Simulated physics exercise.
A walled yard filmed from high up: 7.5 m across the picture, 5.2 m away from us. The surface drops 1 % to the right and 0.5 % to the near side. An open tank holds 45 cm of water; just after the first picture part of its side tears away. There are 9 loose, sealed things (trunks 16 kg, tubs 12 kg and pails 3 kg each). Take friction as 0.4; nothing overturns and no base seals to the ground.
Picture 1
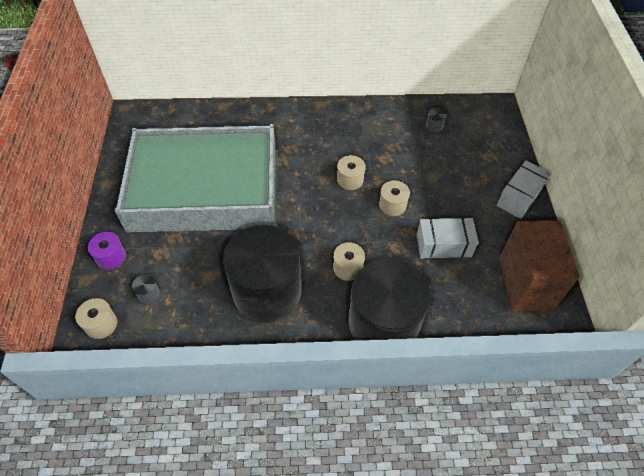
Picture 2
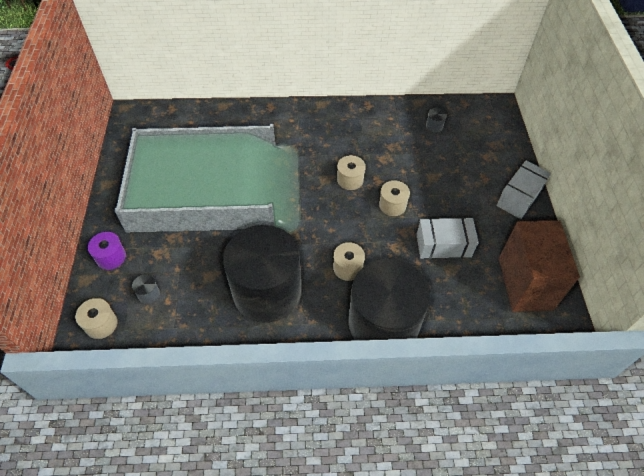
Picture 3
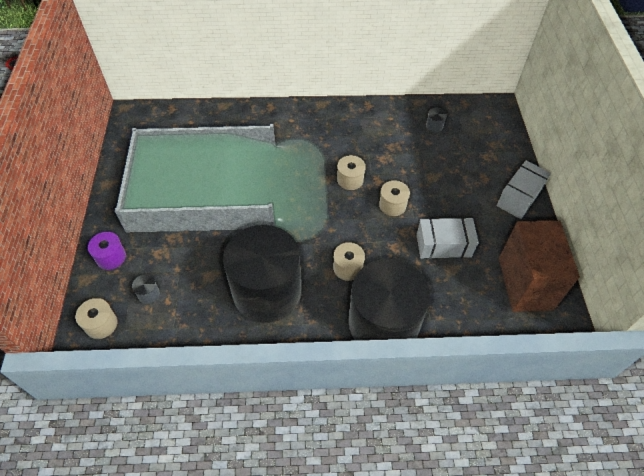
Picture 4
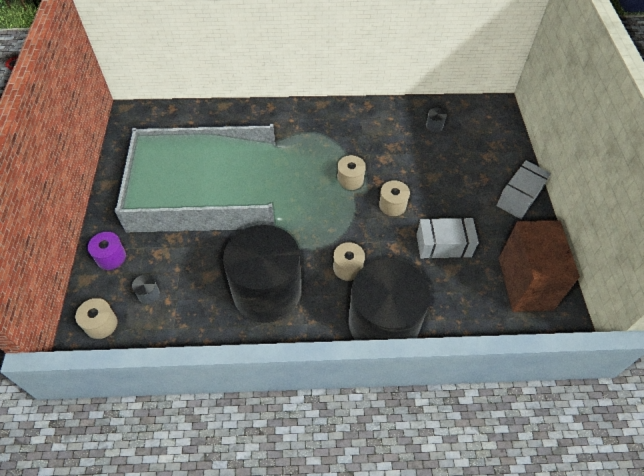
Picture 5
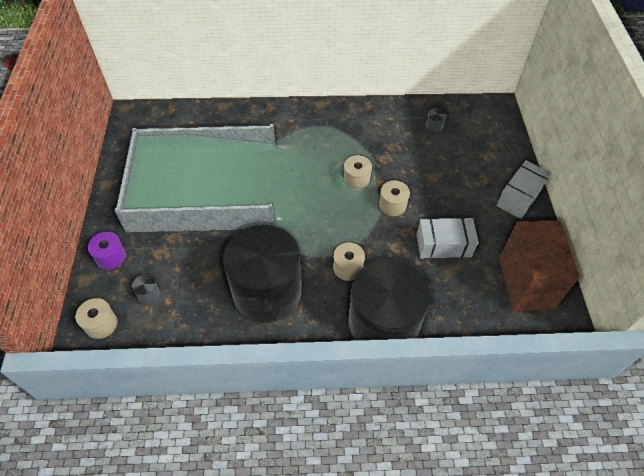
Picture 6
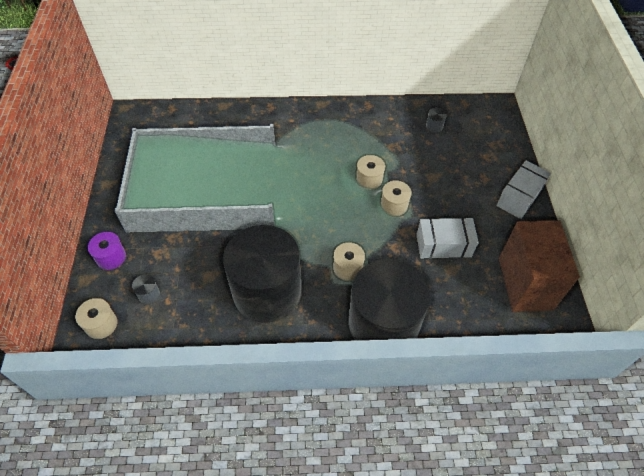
Green water spreads rightward from an open-sided tank across the yard, nudging one tan tub.
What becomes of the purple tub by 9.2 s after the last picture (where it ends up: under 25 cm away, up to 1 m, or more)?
Purple tub holds its place.
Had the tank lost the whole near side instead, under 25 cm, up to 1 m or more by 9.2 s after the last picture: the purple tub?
In that case the purple tub gets carried off.
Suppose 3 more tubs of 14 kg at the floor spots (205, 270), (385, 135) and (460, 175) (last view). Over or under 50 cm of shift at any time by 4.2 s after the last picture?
In that order: Under, more, past it.
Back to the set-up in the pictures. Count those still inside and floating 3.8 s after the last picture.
5 of them.
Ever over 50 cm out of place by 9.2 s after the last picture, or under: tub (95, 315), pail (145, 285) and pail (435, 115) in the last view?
In turn: Under, short of it, over.
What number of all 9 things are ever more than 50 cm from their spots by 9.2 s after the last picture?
I count 5.
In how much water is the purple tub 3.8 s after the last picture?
Roughly 0 cm.
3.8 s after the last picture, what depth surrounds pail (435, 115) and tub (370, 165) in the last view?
Roughly 16 and 17 cm.
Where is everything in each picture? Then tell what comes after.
The first frame shows the purple tub at (104, 245), on the bottom; water covers 3.6 m2; 0 of 9 have shifted.
The second frame shows the purple tub at (104, 245) rests on the ground; 4.3 m2 under water; 0 of 9 have shifted.
The third frame shows the purple tub at (104, 245), on the bottom; 5.2 m2 under water; 0 of 9 have shifted.
The fourth frame shows the purple tub at (104, 245), on the bottom; 6.3 m2 under water; 0 of 9 have shifted.
The fifth frame shows the purple tub at (104, 245), on the bottom; water covers 7.3 m2; 1 of 9 have shifted.
The sixth frame shows the purple tub at (104, 245) rests on the ground; 8.4 m2 under water; 1 of 9 have shifted.
Then, 1.2 s after the last picture the purple tub is near (104, 245), 0.0 m from its start, aground; 0 afloat.
Then, 3.8 s after the last picture the purple tub is near (104, 245), 0.0 m from its start, aground; 5 afloat.
Then, 6.2 s after the last picture the purple tub is near (104, 245), 0.0 m from its start, aground; 5 afloat.
Then, 9.2 s after the last picture the purple tub is near (104, 245), 0.0 m from its start, aground; 5 afloat.
